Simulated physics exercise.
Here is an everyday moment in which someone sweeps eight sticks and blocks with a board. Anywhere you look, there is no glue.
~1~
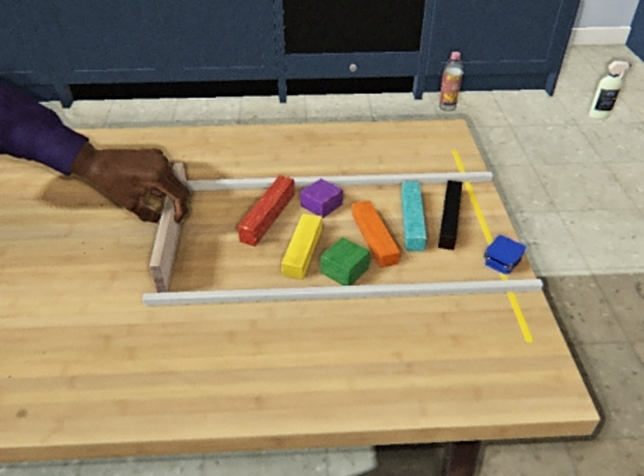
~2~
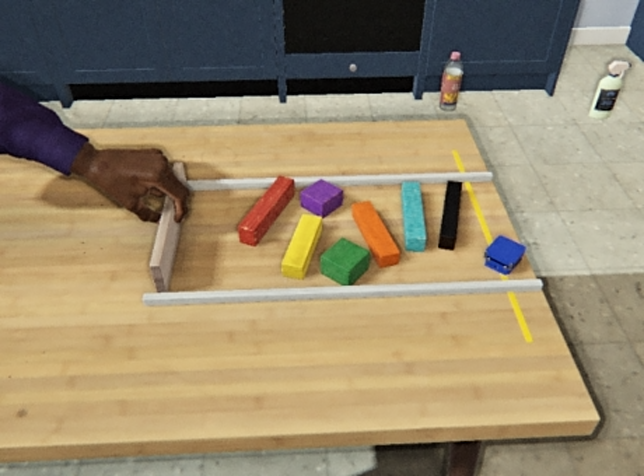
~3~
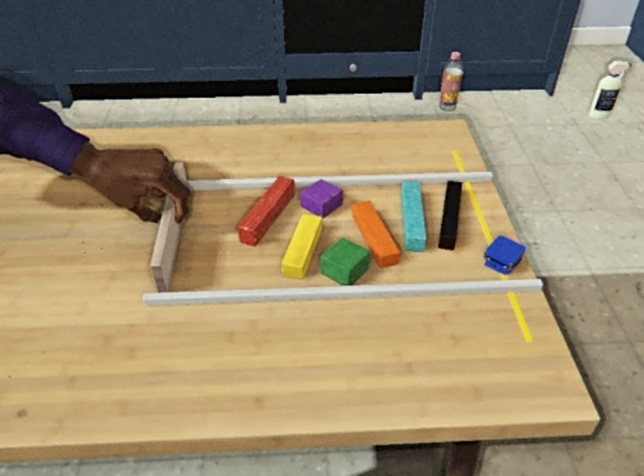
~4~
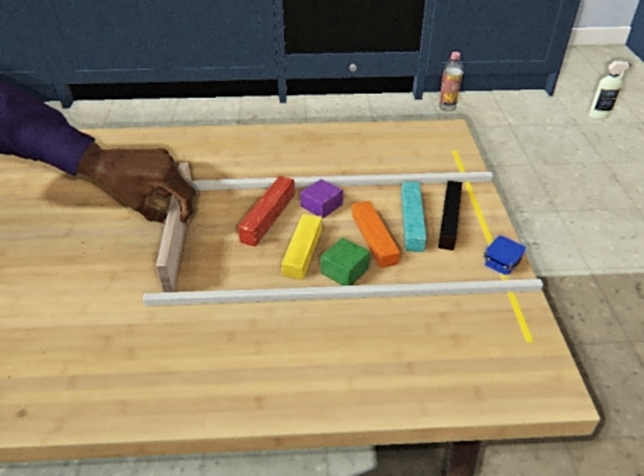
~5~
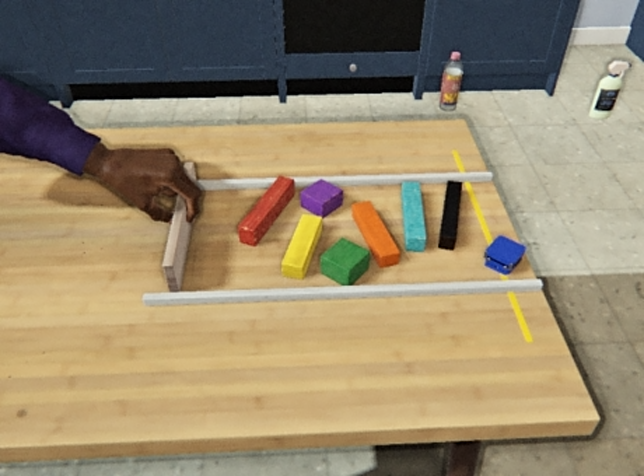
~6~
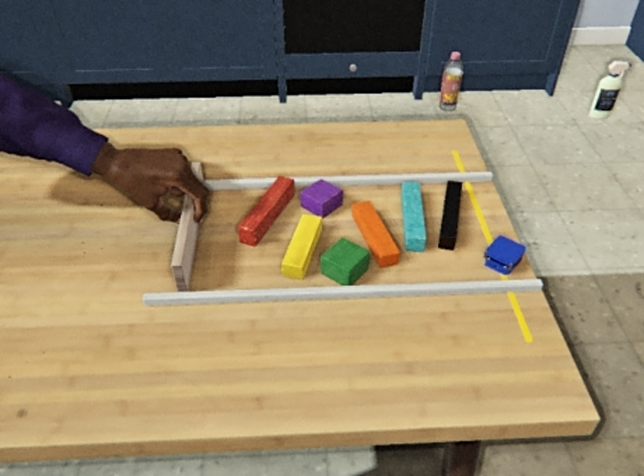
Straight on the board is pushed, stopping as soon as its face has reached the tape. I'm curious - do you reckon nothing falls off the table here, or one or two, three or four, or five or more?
Off the edge: Five or more.
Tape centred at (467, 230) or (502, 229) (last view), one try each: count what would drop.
In order, 4 then 7.
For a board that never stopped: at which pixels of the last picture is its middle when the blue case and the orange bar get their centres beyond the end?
The middle is at (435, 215) when it's the blue case, and at (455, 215) when it's the orange bar.
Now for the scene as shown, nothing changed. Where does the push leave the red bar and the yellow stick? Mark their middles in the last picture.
About (488, 203), and the other about (519, 241).
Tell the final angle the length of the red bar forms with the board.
The angle is about 0 degrees.
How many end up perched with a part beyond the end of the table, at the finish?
It comes to 1.
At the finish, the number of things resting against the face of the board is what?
Contact count: 2.
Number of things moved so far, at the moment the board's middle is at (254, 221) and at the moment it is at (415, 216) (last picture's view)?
1, then 8.
A little later, none off yet; blue case at rest near (504, 256); black stick at rest near (451, 214); turquoise bar at rest near (413, 215).
When it is over, the number that fall off is five or more; down, purple block, green block, orange bar, turquoise bar, black stick and blue case.
